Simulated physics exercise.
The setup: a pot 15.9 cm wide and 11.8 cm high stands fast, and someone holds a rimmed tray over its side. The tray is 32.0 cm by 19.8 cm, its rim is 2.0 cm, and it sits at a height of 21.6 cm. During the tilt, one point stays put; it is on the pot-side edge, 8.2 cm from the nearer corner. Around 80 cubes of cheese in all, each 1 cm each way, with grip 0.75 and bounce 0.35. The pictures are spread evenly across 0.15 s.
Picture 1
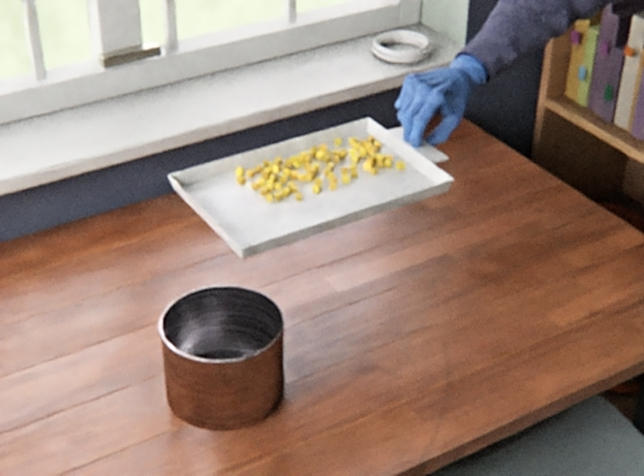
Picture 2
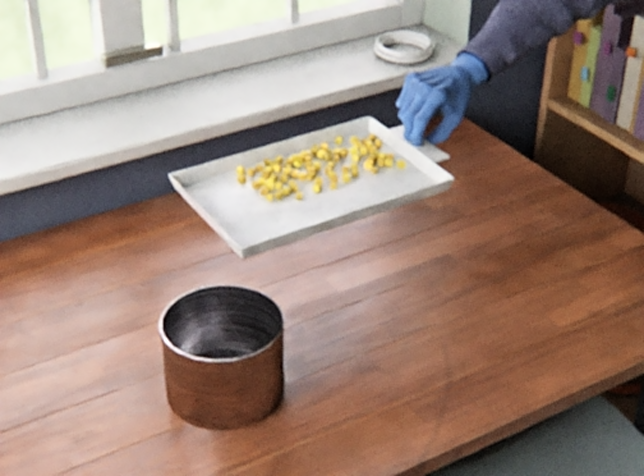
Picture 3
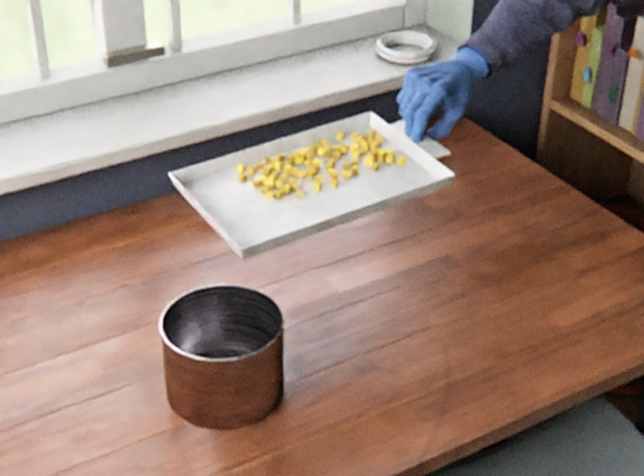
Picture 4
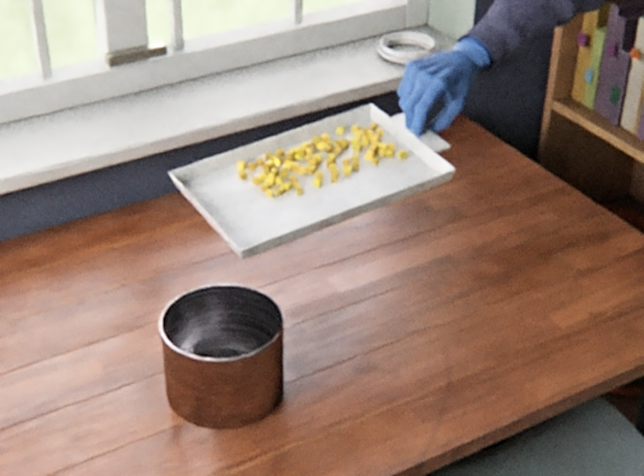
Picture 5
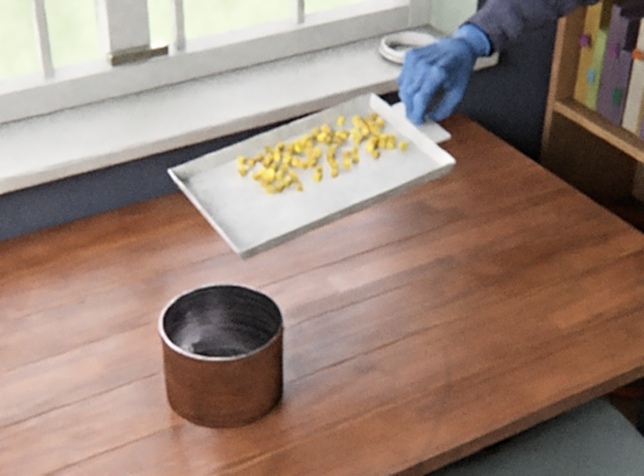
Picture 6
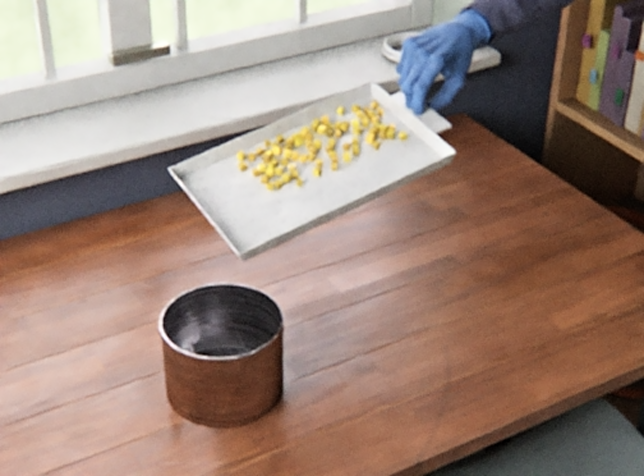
A blue-gloved hand in a dark sleeve holds a white rimmed tray scattered with small yellow cubes of cheese above a wooden table, seen from above at an angle. A brown pot with a dark interior stands in front, below the tray, with a white window behind and a bookshelf at right. The hand slowly raises the tray's far side, tilting it gently toward the pot, while the cubes stay clustered.
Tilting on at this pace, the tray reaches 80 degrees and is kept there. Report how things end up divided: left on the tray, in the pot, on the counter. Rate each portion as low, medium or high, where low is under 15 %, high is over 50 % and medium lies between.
Tray low, pot high, counter low.
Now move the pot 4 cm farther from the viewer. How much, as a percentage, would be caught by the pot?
In that setup it would come to near 60 per cent.
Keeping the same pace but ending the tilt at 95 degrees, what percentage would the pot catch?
Roughly 95 percent.
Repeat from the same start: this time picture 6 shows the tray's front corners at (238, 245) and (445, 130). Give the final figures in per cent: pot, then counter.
Per cent by place - pot 5, counter 95.
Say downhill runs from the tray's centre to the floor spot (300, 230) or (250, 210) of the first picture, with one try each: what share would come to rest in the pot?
70 and 15 %.
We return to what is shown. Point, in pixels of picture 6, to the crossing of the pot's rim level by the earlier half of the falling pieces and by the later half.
Roughly (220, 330) to begin with, later roughly (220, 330).
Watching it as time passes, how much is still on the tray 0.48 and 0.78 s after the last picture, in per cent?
Around 100 first, about 5 after.
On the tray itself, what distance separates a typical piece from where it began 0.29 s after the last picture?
Around 1 centimetres.
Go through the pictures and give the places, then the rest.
In the first frame, tray tilt 0 degrees, front corners at (242, 245) and (448, 178); middle of the pieces at (317, 167); pot at (222, 321).
In the second frame, tray tilt 0 degrees, front corners at (242, 245) and (448, 177); middle of the pieces at (317, 166).
In the third frame, tray tilt 2 degrees, front corners at (242, 245) and (449, 174); middle of the pieces at (318, 163).
In the fourth frame, tray tilt 4 degrees, front corners at (242, 246) and (449, 168), lowest corner left front; middle of the pieces at (318, 158).
In the fifth frame, tray tilt 8 degrees, front corners at (241, 248) and (450, 160), lowest corner left front; middle of the pieces at (318, 152).
In the sixth frame, tray tilt 11 degrees, front corners at (241, 250) and (450, 151), lowest corner left front; middle of the pieces at (318, 144); pot at (222, 319).
Then, 0.29 s after the last picture, tilt 46 degrees; the tray holds 100 %, the pot 0 %.
Then, 0.48 s after the last picture, tilt 69 degrees; the tray holds 100 %, the pot 0 %.
Then, 0.78 s after the last picture, tilt 80 degrees; the tray holds 5 %, the pot 90 %.
In the end, tray 5 %, pot 90 %, counter 5 %.
